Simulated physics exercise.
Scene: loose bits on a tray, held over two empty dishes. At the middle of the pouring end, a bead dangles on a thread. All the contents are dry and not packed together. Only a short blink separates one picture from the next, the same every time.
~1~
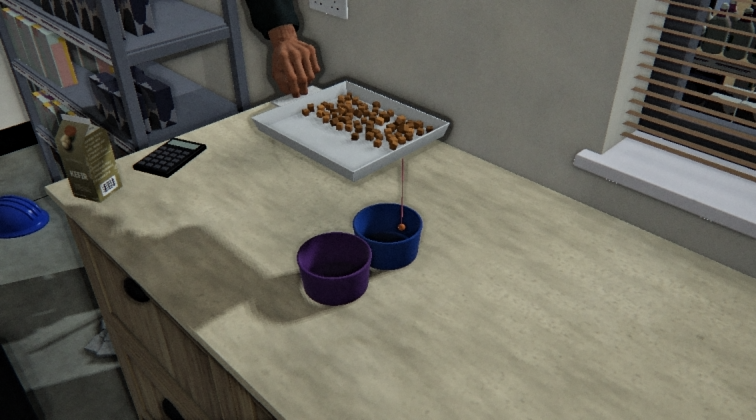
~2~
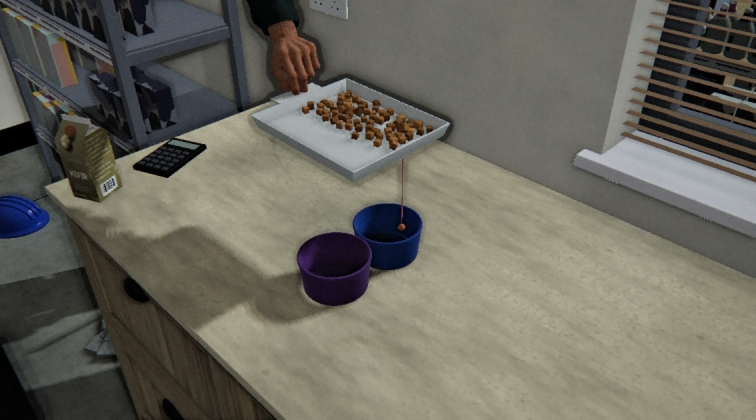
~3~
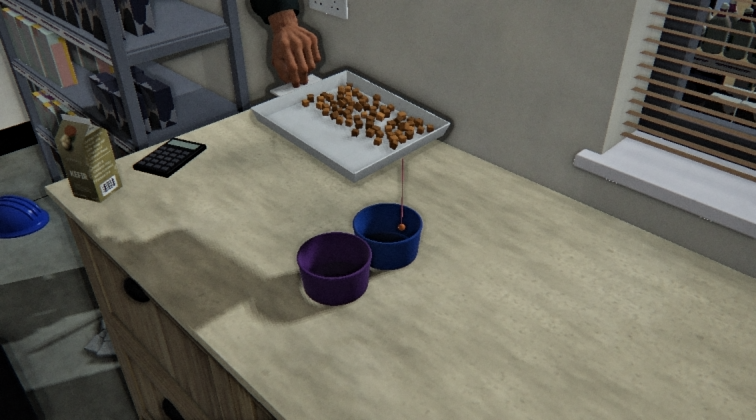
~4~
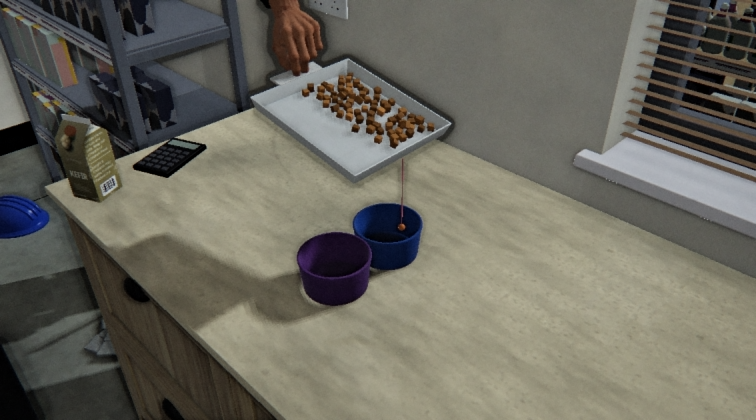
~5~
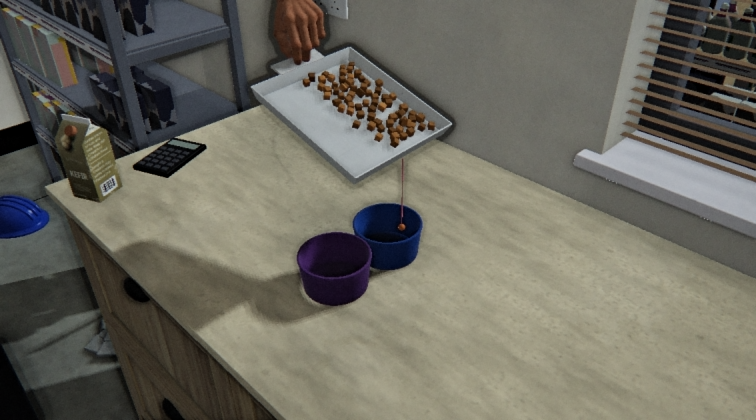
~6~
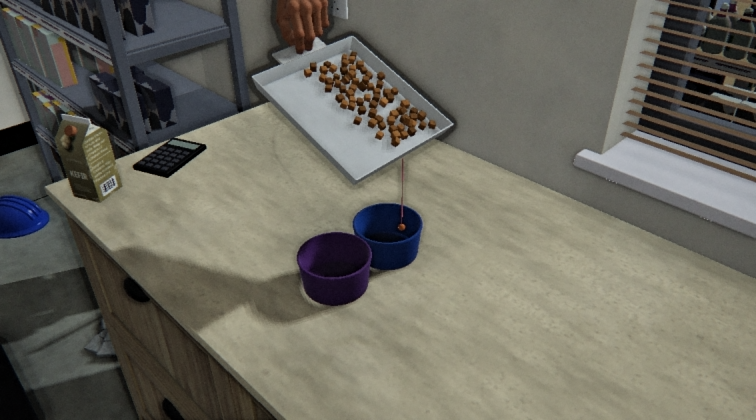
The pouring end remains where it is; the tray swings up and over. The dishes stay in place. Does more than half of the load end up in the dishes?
The dishes secure under fifty percent.
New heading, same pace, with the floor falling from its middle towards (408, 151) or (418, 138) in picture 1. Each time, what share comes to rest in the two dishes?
In order: About 0, then 10 percent.
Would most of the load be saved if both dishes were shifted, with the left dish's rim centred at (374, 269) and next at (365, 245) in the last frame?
For the two tries in order: Exceeding half, not as much as half.
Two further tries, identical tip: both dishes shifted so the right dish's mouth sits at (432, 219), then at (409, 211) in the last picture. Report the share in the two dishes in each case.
You'd get 40 in a hundred first and 0 in a hundred after that.
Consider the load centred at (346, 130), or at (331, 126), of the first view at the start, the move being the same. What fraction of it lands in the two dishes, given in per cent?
Roughly 0 per cent, then roughly 0 per cent.
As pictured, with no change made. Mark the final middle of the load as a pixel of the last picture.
Near pixel (416, 306).
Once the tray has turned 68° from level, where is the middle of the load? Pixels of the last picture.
(401, 146).
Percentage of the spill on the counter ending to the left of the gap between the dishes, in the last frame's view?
About 10 %.
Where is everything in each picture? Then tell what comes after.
In the first frame, corners of the pouring end near (354, 168) and (443, 123), level; middle of the load near (364, 121), brown sugar cubes; left dish near (359, 283); right dish near (412, 249); bead on its thread near (402, 227).
In the second frame, corners of the pouring end near (354, 169) and (444, 123), level; middle of the load near (364, 120).
In the third frame, corners of the pouring end near (354, 170) and (444, 123), tipped barely, lowest at the left corner; middle of the load near (364, 115).
In the fourth frame, corners of the pouring end near (355, 171) and (445, 123), tipped a little, lowest at the left corner; middle of the load near (365, 109).
In the fifth frame, corners of the pouring end near (356, 173) and (446, 123), tipped clearly, lowest at the left corner; middle of the load near (366, 104).
In the sixth frame, corners of the pouring end near (357, 175) and (447, 123), tipped clearly, lowest at the left corner; middle of the load near (367, 98); left dish near (359, 283); right dish near (412, 249).
Shortly afterwards, tray tipped steeply; all but a few on the tray; a little in the air.
Next, tray tipped past a quarter turn; near a quarter on the tray; near a third outside both; near a third in the air.
Some moments later, tray tipped past a quarter turn; the whole lot outside both.
In the end, tray tipped past a quarter turn; none at all in the left dish; none at all in the right dish; the whole lot outside both.
